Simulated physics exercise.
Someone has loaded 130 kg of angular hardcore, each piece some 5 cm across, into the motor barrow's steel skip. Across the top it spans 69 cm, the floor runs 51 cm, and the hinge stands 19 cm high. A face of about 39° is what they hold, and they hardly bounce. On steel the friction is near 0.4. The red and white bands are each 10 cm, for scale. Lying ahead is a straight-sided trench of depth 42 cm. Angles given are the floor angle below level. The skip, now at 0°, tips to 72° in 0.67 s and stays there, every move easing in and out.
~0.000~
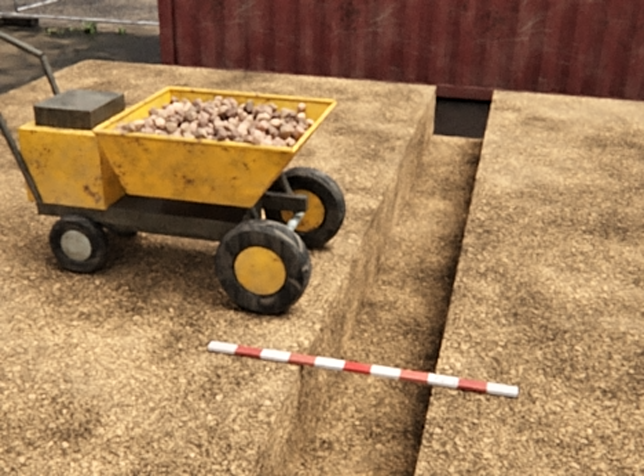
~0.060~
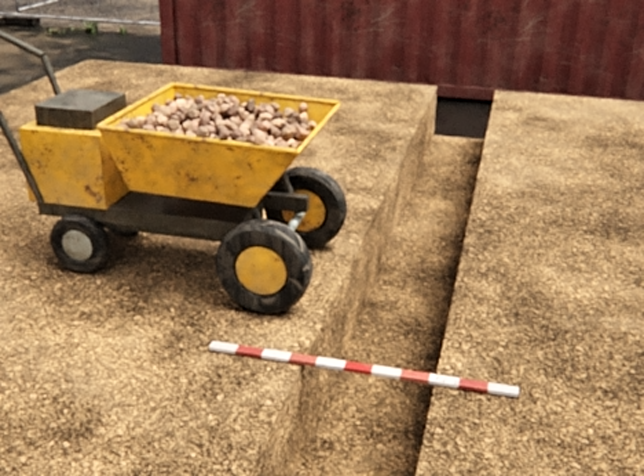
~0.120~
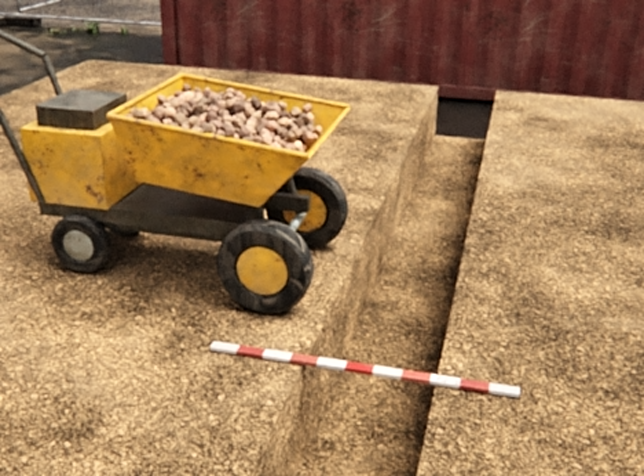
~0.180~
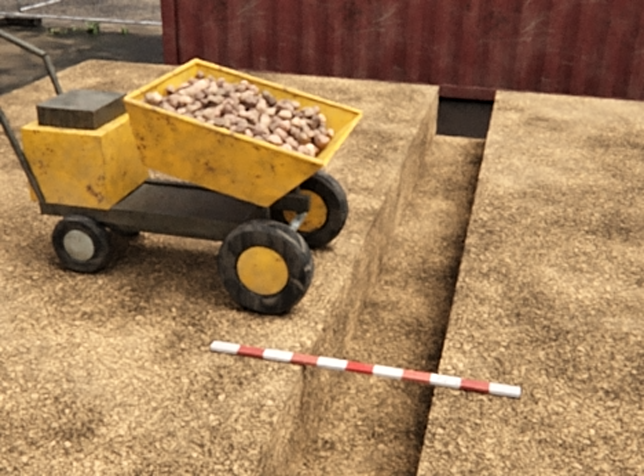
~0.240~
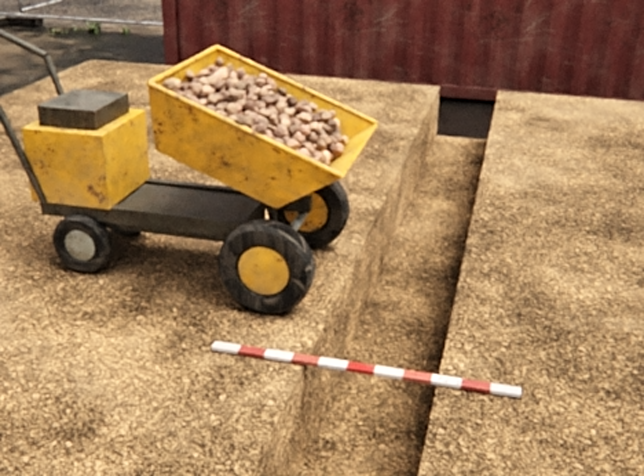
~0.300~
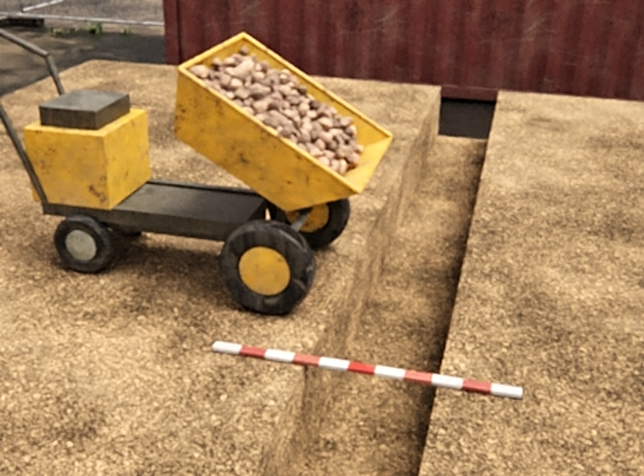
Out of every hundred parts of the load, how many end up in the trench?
Close to 47 in a hundred.
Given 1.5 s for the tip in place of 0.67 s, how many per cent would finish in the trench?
In that case, around 70%.
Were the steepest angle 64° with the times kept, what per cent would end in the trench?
Roughly 30 per cent would end in the trench.
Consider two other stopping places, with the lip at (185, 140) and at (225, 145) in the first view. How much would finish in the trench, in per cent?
That gives roughly 80 per cent and roughly 90 per cent.
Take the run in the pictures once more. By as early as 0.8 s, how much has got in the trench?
By then, around 15 percent.
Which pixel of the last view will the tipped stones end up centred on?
Roughly (446, 348), I'd say.
After 0.5 s the floor is at 60°; 100 % in the skip; the foremost stones are at (391, 221).
After 0.8 s the floor is at 72°; 68 % in the skip, 14 % in the trench, 18 % past the trench; the foremost stones are at (504, 305).
After 1.1 s the floor is at 72°; 26 % in the skip, 28 % in the trench, 46 % past the trench; the foremost stones are past the picture's edge.
After 3.1 s the floor is at 72°; 9 % in the skip, 47 % in the trench, 45 % past the trench; the foremost stones are past the picture's edge.
